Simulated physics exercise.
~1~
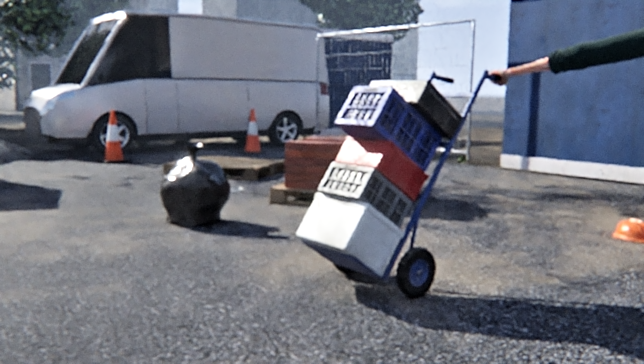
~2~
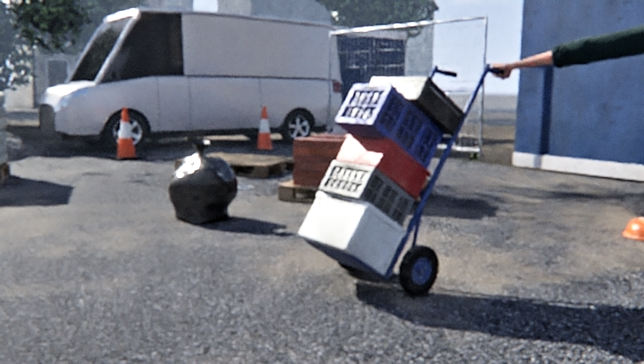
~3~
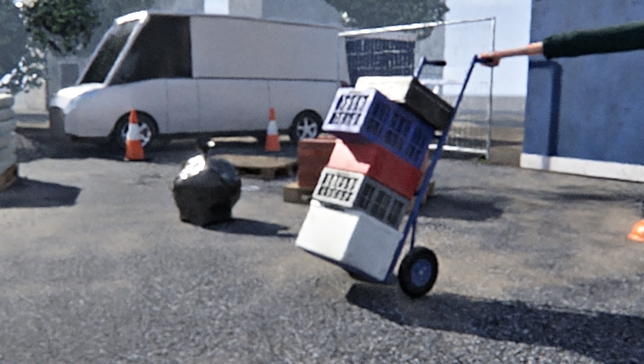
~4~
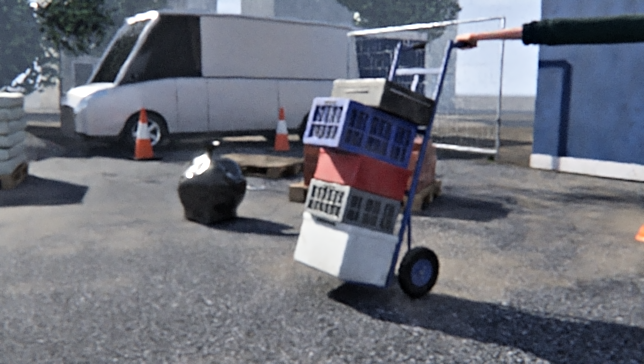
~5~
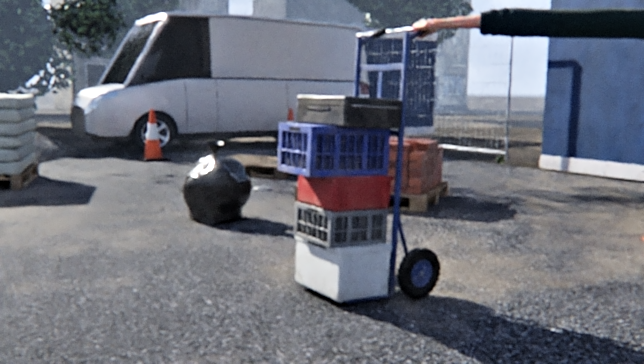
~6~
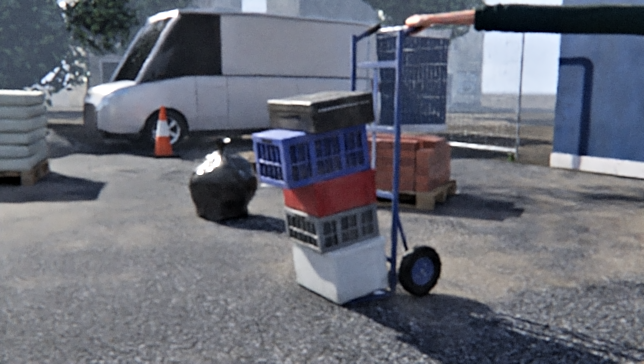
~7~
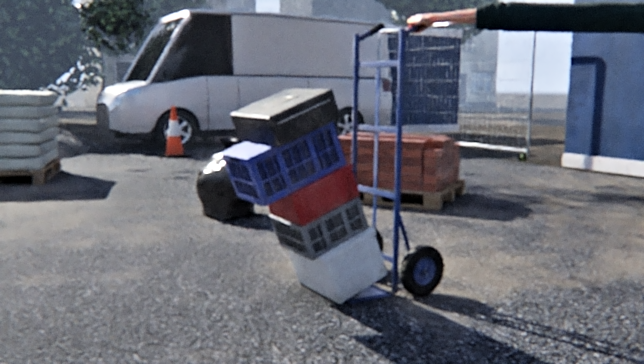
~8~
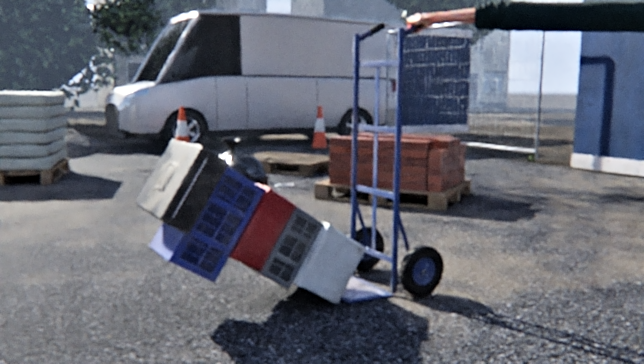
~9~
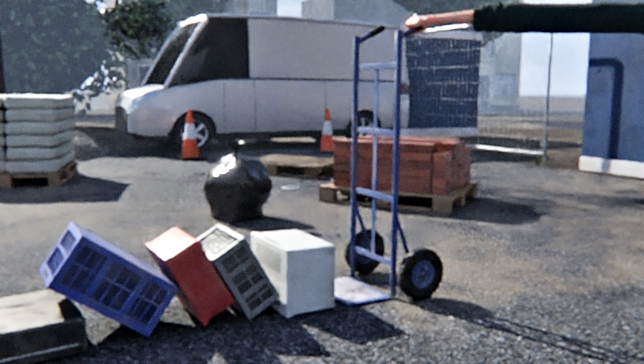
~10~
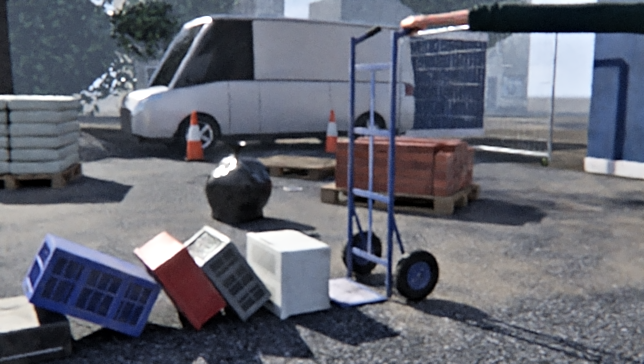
A blue sack truck loaded with a leaning stack stands in a sunlit yard, seen from the side, with a white van, traffic cones, a black sack and a blue wall behind. A white tote sits lowest, then a grey crate, a red tote, a blue crate and a black toolbox on top. From the right, a dark-sleeved arm holds the handle and swings the truck upright. The stack keeps going, tipping left off the upright frame and toppling to the ground. The items end strewn leftward, the white tote nearest the truck, the hand still on the handle.
